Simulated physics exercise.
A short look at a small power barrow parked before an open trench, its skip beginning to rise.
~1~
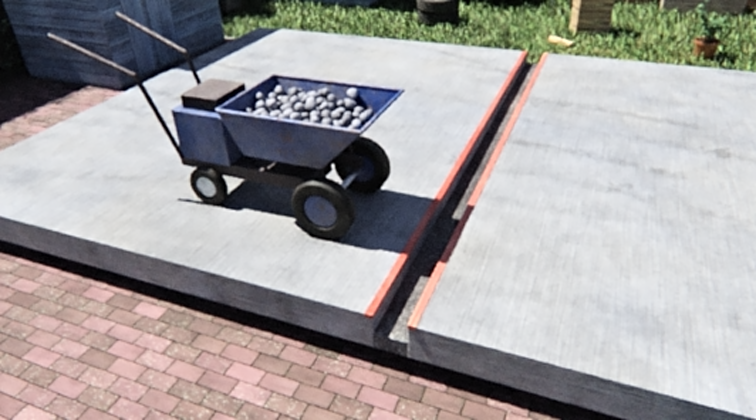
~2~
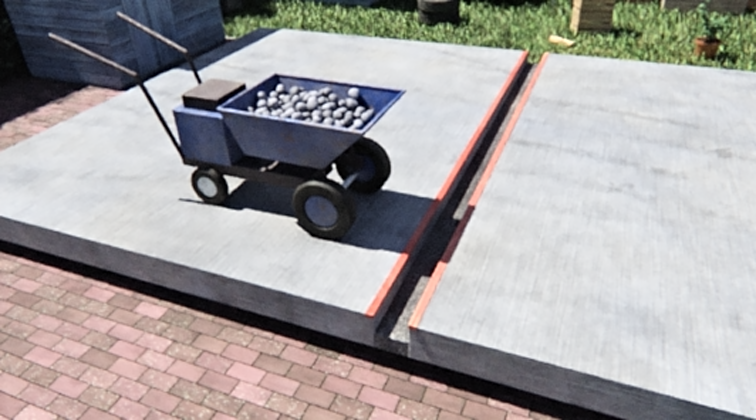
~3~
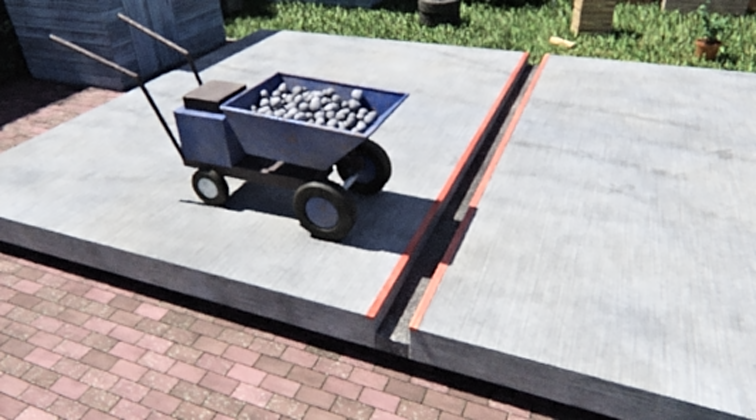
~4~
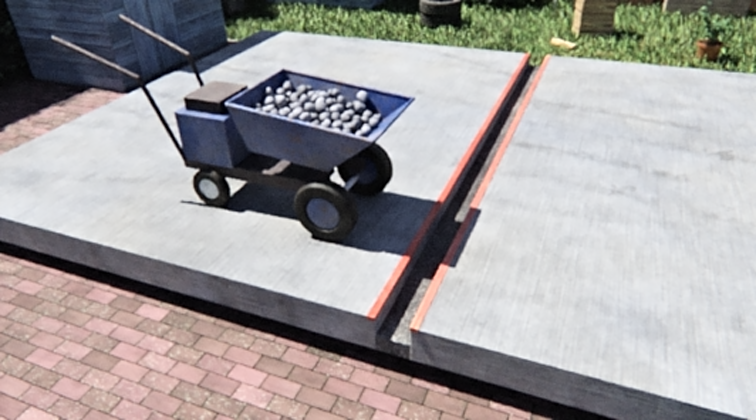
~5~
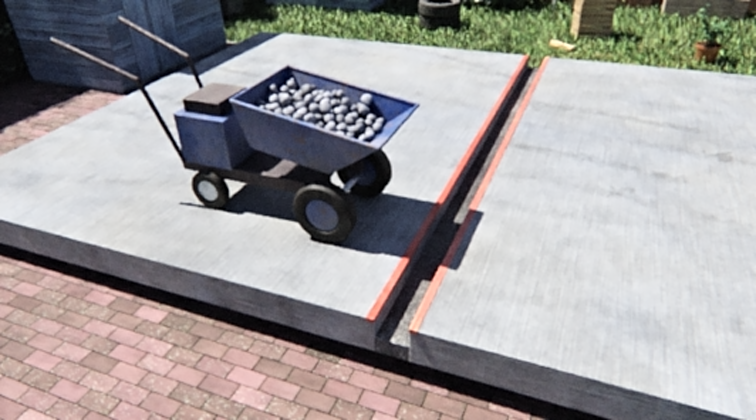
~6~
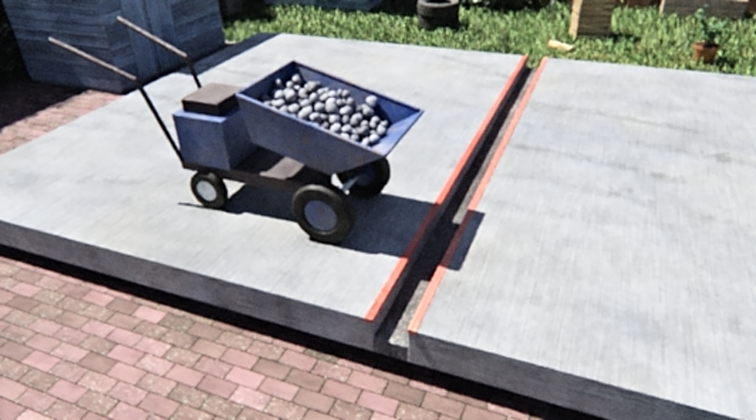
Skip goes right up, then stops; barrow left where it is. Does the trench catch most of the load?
No.
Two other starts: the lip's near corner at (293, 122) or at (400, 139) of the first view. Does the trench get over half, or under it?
A minority at the first place, then a minority at the second.
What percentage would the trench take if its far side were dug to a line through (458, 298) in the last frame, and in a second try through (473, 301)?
The first try comes out at 60 percent and the second at 80 percent.
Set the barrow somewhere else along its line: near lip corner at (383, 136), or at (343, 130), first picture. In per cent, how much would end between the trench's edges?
Close to 0 in a hundred, and close to 40 in a hundred.
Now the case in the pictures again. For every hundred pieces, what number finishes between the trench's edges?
Roughly 25 percent.
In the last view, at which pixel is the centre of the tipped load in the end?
Roughly at (472, 239), give or take.
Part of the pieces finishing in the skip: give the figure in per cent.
Something like 25 in every hundred.
Soon, skip tipped steeply; all in the skip.
A while on, skip tipped right over; about half in the skip; a small part in or heaped over the trench; about a third beyond it; a stray few falling.
Towards the end, skip tipped right over; about a quarter in the skip; about a quarter in or heaped over the trench; about half beyond it.
Finally, skip tipped right over; about a quarter in the skip; about a quarter in or heaped over the trench; about half beyond it.
